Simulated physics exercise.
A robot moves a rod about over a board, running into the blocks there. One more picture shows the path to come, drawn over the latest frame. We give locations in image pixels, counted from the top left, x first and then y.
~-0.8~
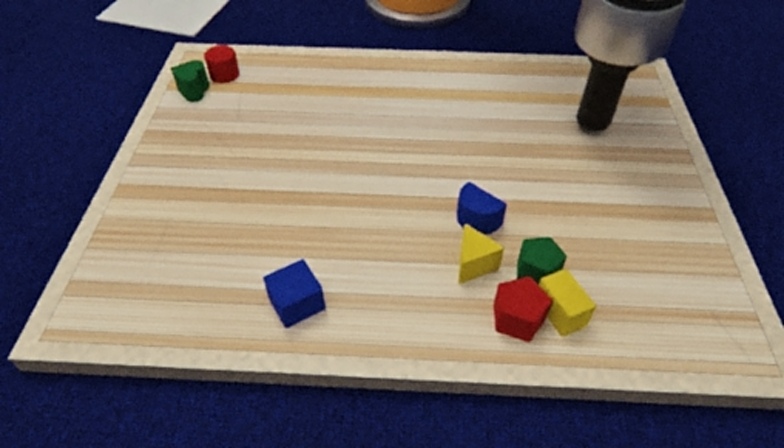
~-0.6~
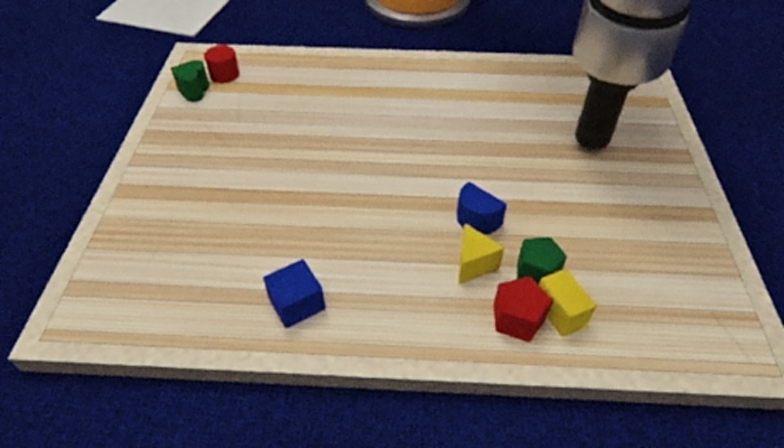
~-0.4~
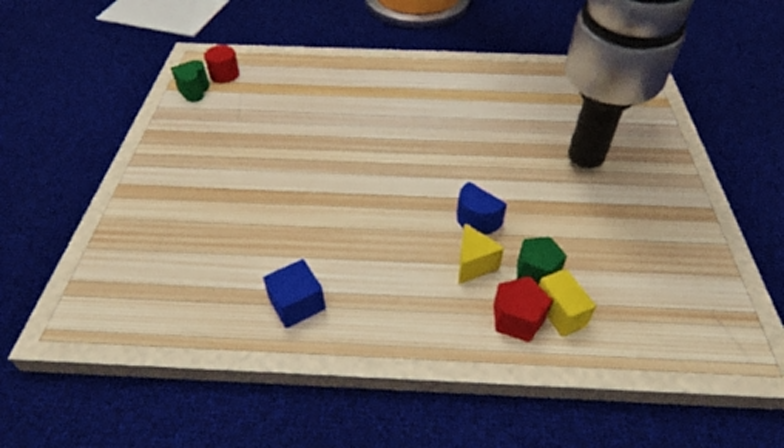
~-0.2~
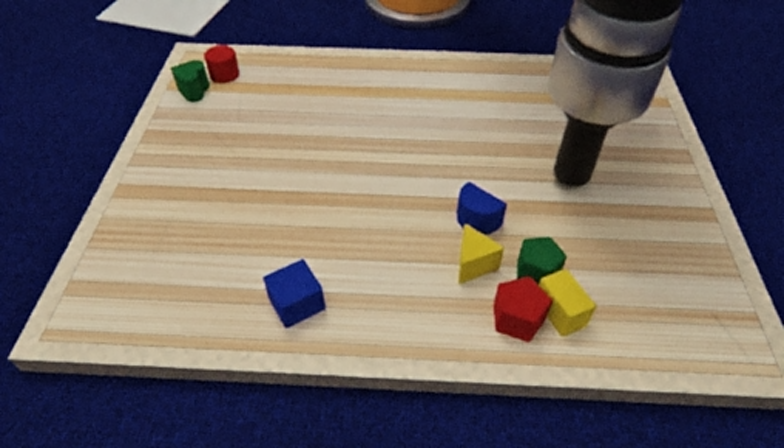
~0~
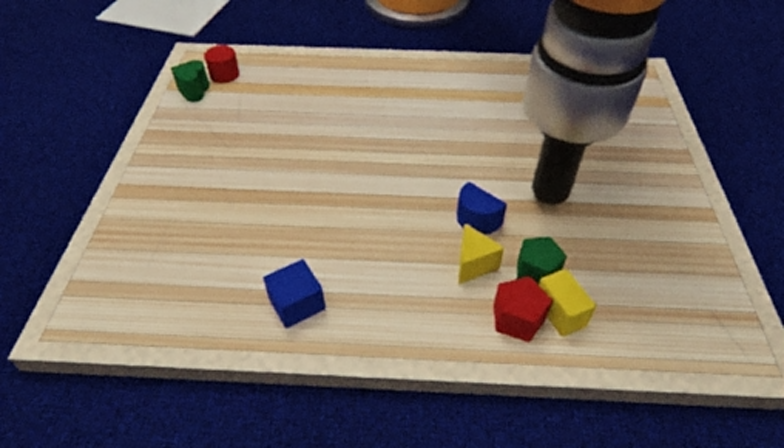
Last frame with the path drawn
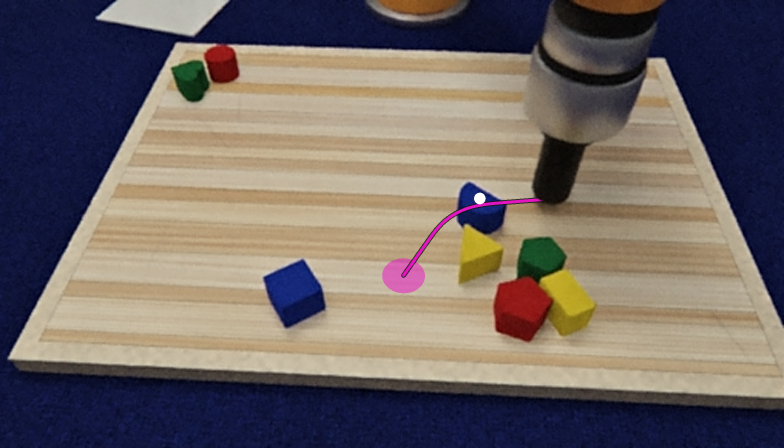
A robot's dark rod moved down the right side of a wooden board and drifted left, nearing a cluster of colored blocks without touching any, while every block stayed still.
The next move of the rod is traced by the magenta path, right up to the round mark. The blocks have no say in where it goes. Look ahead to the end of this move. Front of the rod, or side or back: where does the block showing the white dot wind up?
It is still ahead of the rod.
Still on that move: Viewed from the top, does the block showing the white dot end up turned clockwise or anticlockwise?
Answer: Anticlockwise.
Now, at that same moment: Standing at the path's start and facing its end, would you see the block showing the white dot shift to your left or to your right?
Pushed left.
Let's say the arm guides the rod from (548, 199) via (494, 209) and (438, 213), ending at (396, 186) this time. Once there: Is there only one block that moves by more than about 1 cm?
The answer is yes.
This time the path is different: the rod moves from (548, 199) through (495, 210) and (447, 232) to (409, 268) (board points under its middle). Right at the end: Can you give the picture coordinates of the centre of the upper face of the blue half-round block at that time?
It should be at (372, 243) by then.
The drawn path runs from (548, 199) via (486, 204) and (437, 230), ending at (404, 275); the dot is on the blue half-round block.
What follows on the original path. One third of the way, rod (486, 197); blue half-round block (470, 203).
Two thirds of the way, rod (436, 223); yellow triangular block (477, 251), turned 35° anticlockwise; blue half-round block (426, 236), turned 35° anticlockwise.
At the end, rod (404, 268); yellow triangular block (477, 251), turned 35° anticlockwise; blue half-round block (390, 283), turned 25° anticlockwise; green pentagonal block not moved.
